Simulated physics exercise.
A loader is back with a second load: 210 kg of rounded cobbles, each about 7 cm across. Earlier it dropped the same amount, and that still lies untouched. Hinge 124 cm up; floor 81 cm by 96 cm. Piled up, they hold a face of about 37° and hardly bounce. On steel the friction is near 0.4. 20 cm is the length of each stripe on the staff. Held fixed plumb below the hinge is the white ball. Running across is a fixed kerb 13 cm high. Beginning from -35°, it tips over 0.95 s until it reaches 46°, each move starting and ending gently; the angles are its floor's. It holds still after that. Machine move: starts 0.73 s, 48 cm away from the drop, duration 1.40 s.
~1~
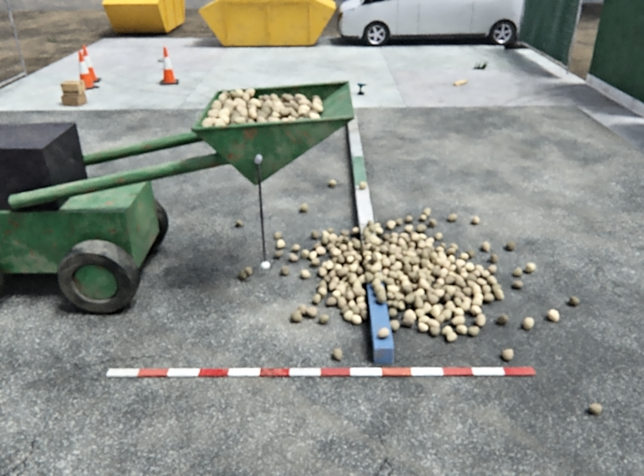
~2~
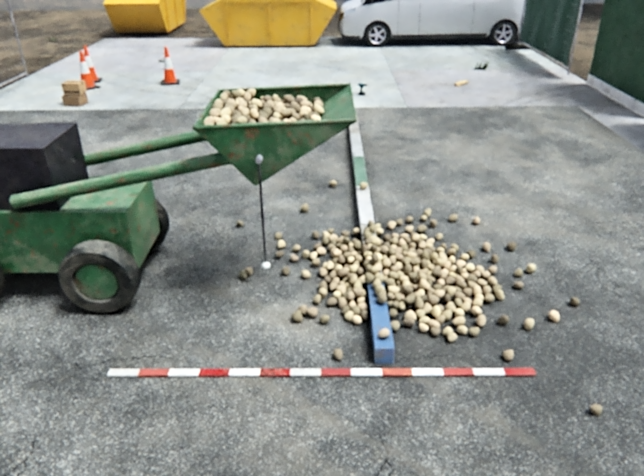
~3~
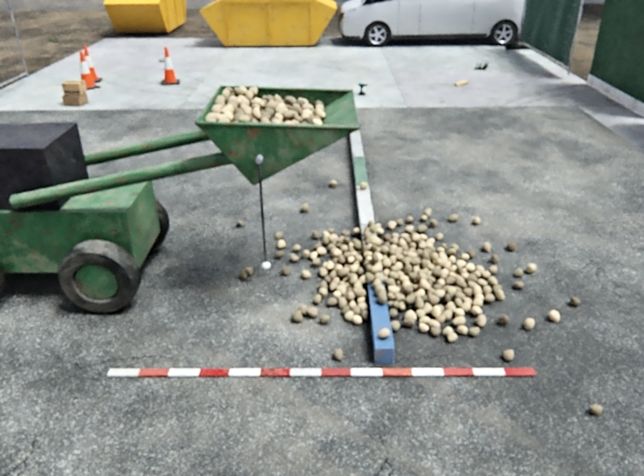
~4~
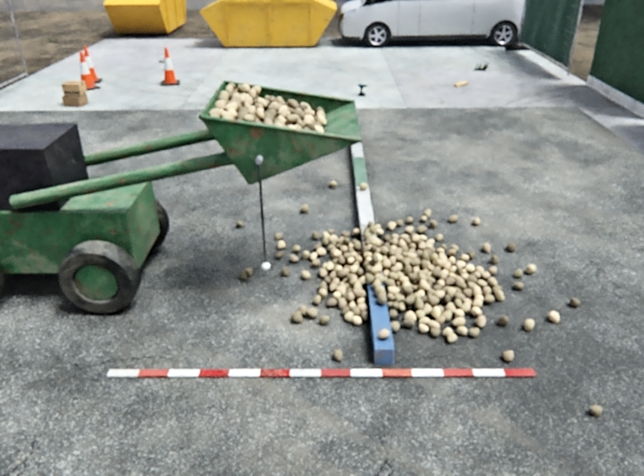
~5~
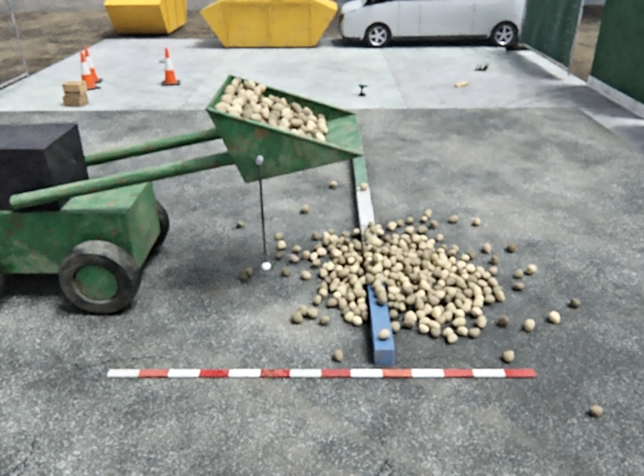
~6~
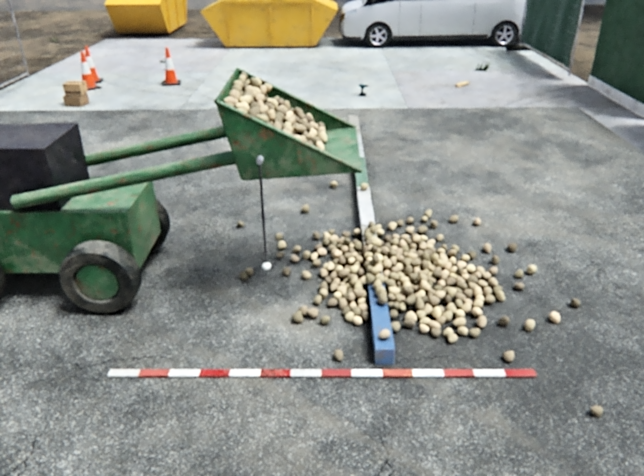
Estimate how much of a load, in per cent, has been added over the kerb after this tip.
Roughly 17 per cent of a load has been added.
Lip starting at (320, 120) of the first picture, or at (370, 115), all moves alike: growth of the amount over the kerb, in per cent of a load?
The first would add some 0 per cent and the second some 30 per cent.
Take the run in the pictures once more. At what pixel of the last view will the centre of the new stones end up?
They end up centred around (342, 267).
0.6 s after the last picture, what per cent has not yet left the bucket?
Roughly 50 parts in a hundred of the load.
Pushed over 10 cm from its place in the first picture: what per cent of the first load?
Roughly 10 percent.
Then, 0.3 s after the last picture the floor is at 33°; in per cent of one load, 100 in the bucket, 38 on this side of the kerb, 62 over the kerb; the foremost stones are at (532, 284).
Then, 0.6 s after the last picture the floor is at 46°; in per cent of one load, 49 in the bucket, 89 on this side of the kerb, 62 over the kerb; the foremost stones are at (532, 284).
Then, 2.2 s after the last picture the floor is at 46°; in per cent of one load, 0 in the bucket, 121 on this side of the kerb, 79 over the kerb; the foremost stones are at (532, 284).
Then, 4.6 s after the last picture the floor is at 46°; in per cent of one load, 0 in the bucket, 121 on this side of the kerb, 79 over the kerb; the foremost stones are at (532, 284). Net gain over the kerb, 17.
